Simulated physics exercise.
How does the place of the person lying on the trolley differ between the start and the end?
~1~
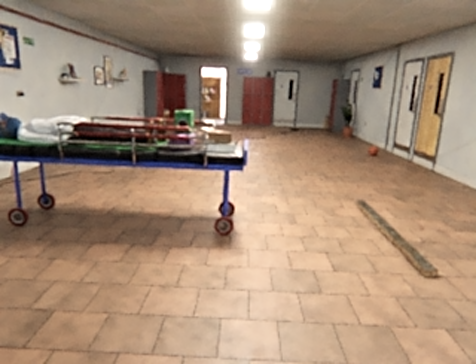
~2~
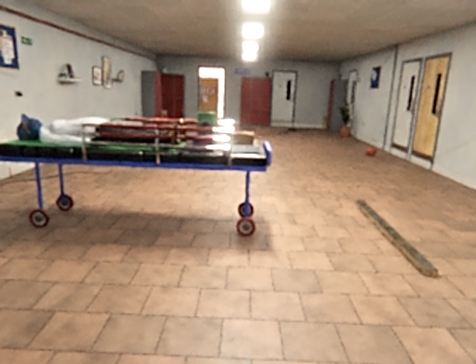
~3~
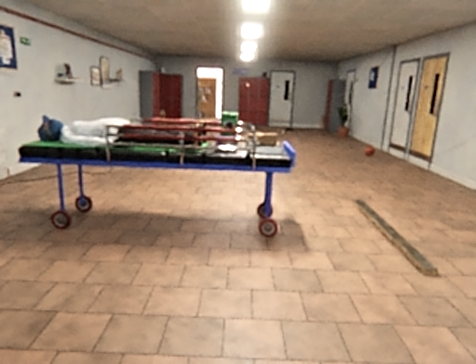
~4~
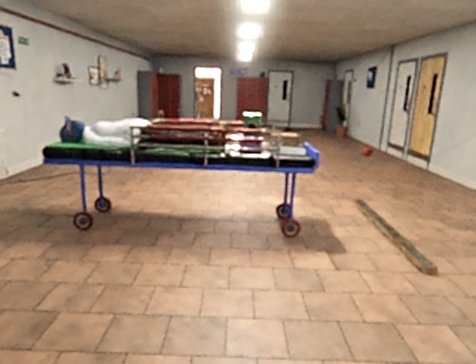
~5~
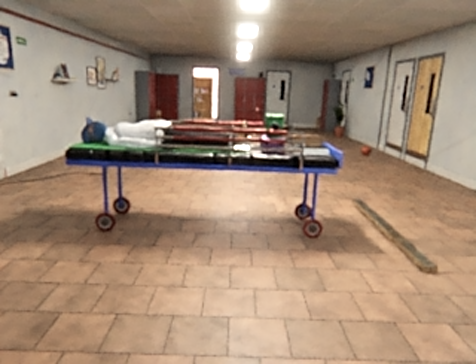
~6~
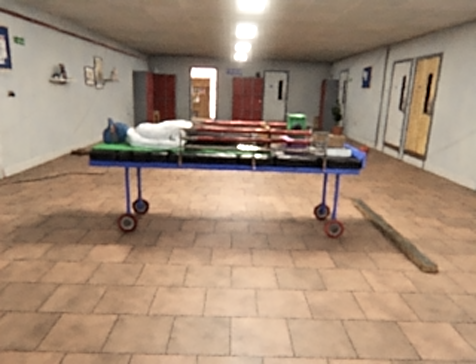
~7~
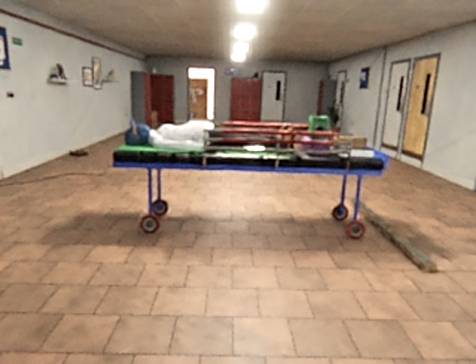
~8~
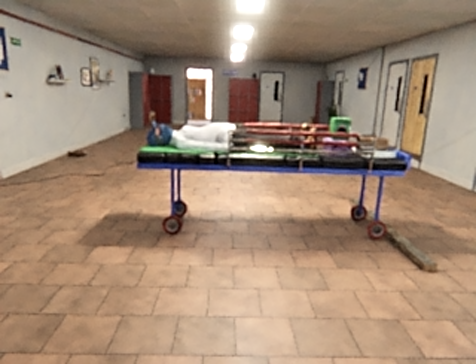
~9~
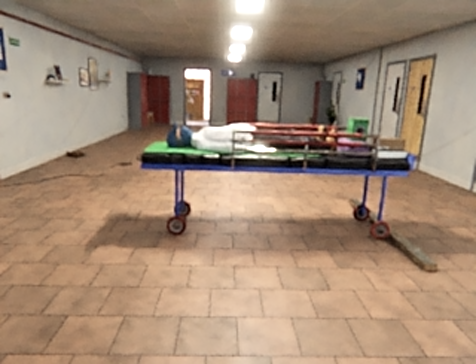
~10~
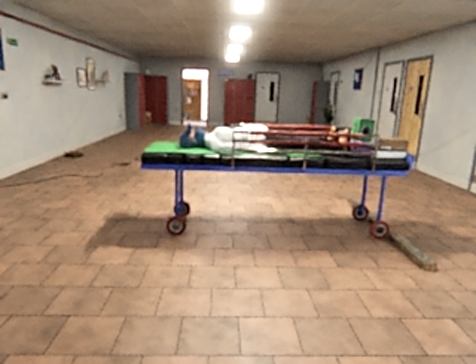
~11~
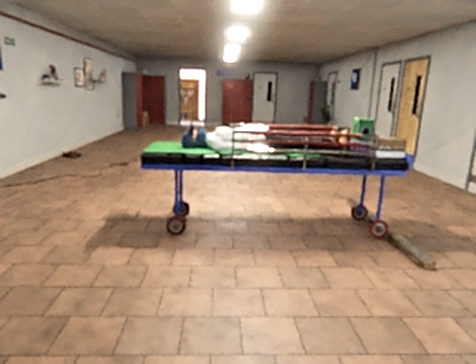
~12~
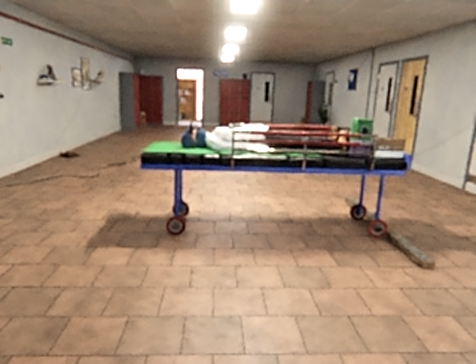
At the start the person is at the far left of the view, and by the end the person has been carried right to around the middle, on the trolley stopped at the strip.
